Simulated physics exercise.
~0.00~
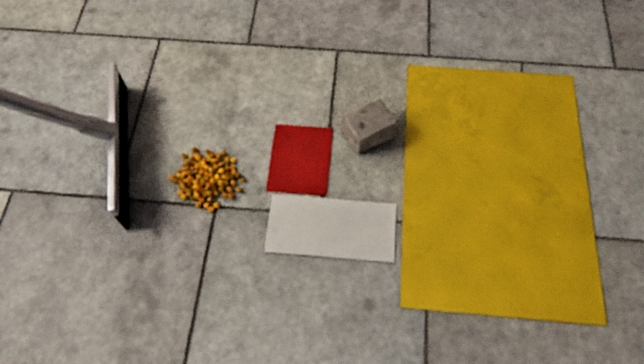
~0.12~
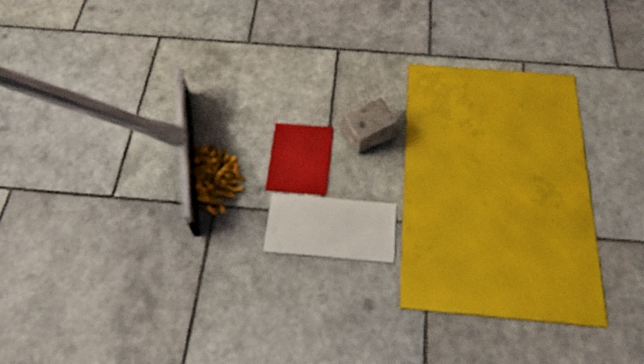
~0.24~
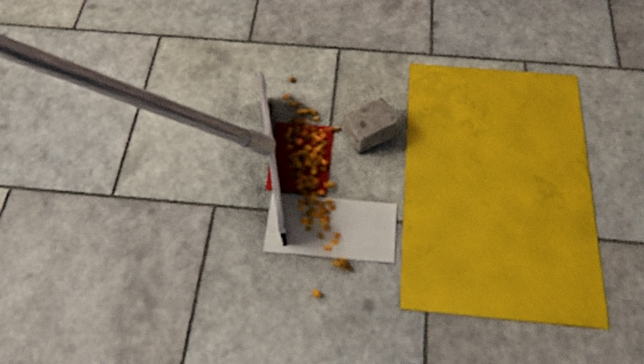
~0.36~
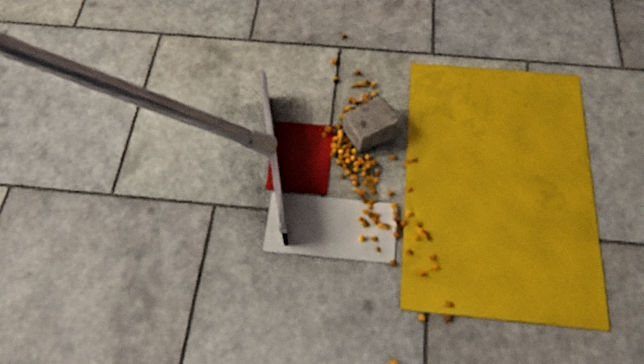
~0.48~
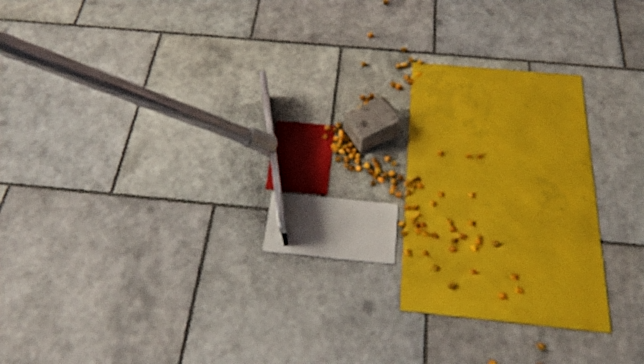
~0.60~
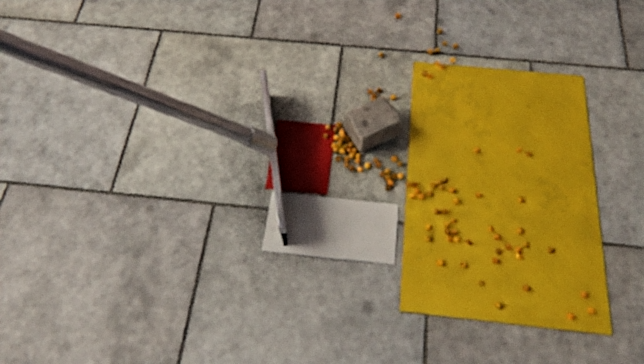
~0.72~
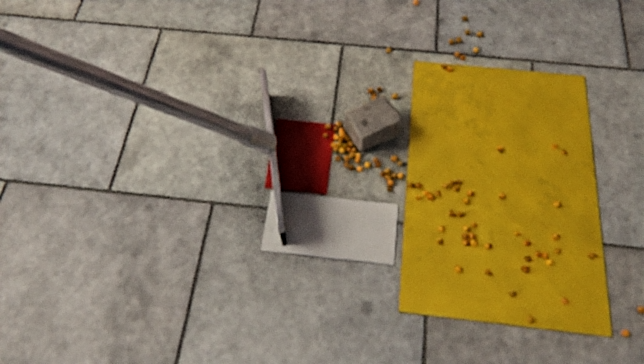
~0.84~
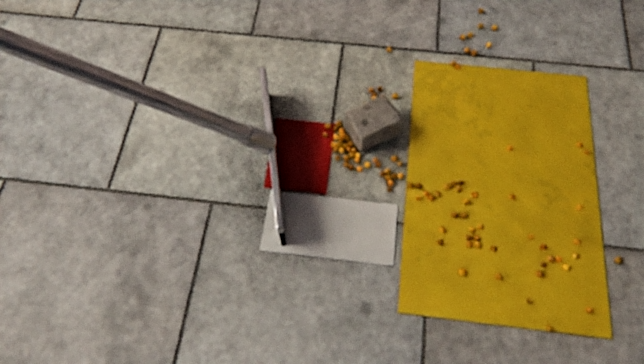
On a grey tiled floor, a squeegee pushed a pile of maize kernels right, over red and white mats, then stopped; the kernels slid on, some bunching against a grey block, while others scattered across the yellow mat and the bare tiles.
